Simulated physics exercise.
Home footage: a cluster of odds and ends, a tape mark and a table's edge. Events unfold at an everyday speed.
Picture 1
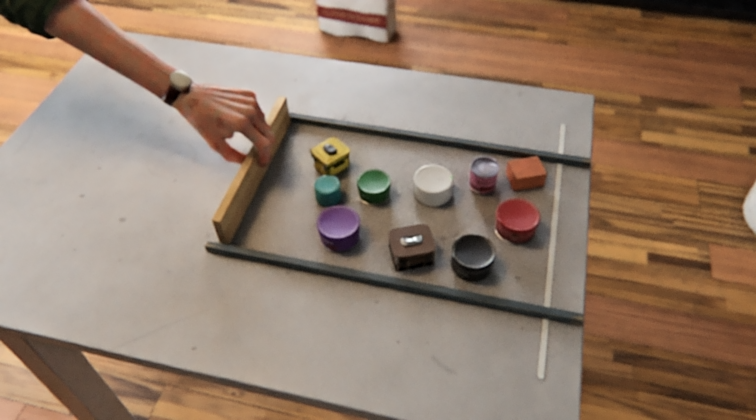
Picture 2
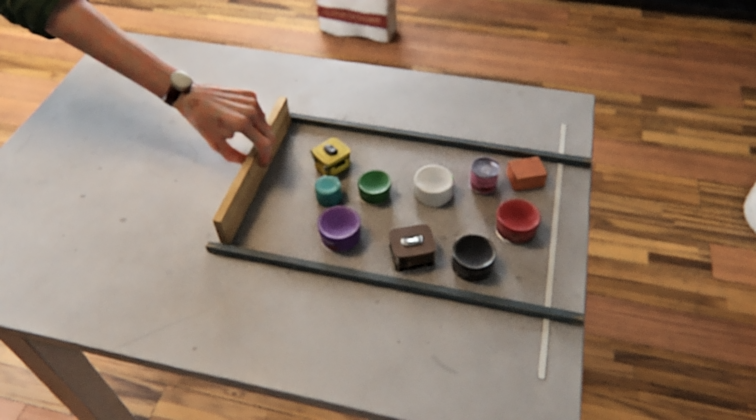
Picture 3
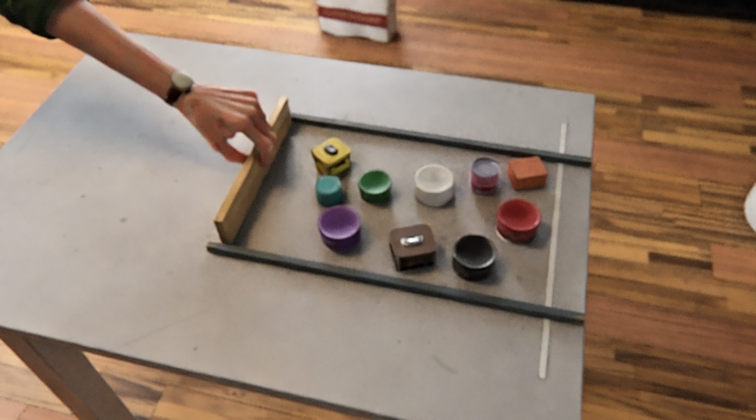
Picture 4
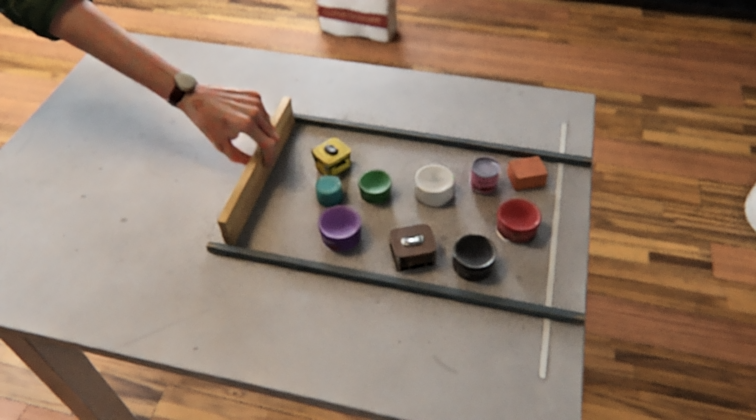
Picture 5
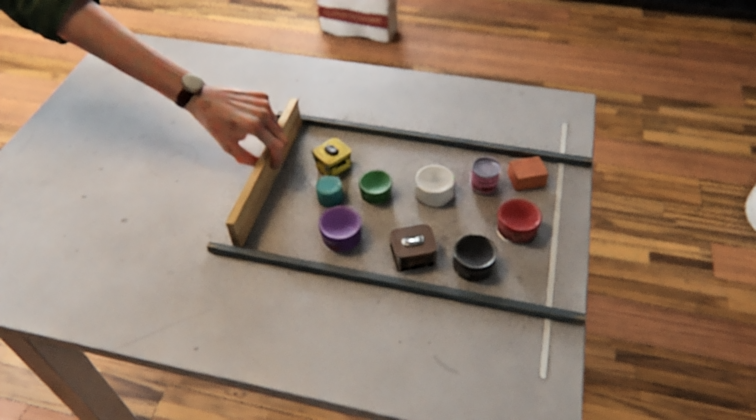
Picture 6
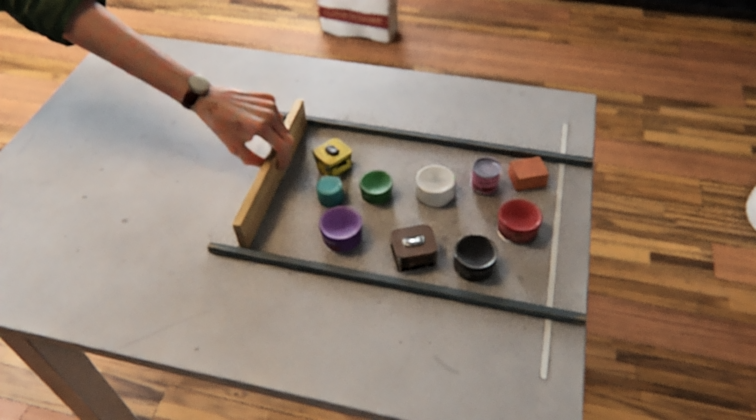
A hand slides a wooden board slightly right toward a cluster of small colourful objects.
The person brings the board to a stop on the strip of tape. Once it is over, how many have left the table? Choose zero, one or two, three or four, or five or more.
Five or more of them have left the table.
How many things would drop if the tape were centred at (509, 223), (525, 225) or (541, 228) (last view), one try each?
Counts per try, in order: 1 / 2 / 3.
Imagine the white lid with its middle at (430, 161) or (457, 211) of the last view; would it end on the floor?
Order of tries: Off, off.
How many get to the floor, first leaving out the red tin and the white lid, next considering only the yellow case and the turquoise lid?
You'd see 3 fallen, and 4 in the other try.
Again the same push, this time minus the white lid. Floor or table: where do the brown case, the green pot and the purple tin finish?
Brown case down; green pot still up; purple tin still up.
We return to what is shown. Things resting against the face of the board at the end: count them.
Looks like 4 of them, all told.
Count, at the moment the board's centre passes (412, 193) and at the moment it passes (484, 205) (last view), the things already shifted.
Note: First position 8; second position 10.
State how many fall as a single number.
6.
Soon after, none off yet; orange block at rest near (528, 174); red tin at rest near (519, 222); black tub at rest near (475, 258).
Then, none off yet; orange block moved about its own width near (567, 171); red tin at rest near (520, 223); black tub moved well along near (560, 288).
At rest, the number that fall off is five or more; fallen, brown case, white lid, pink pot, black tub, red tin and orange block.
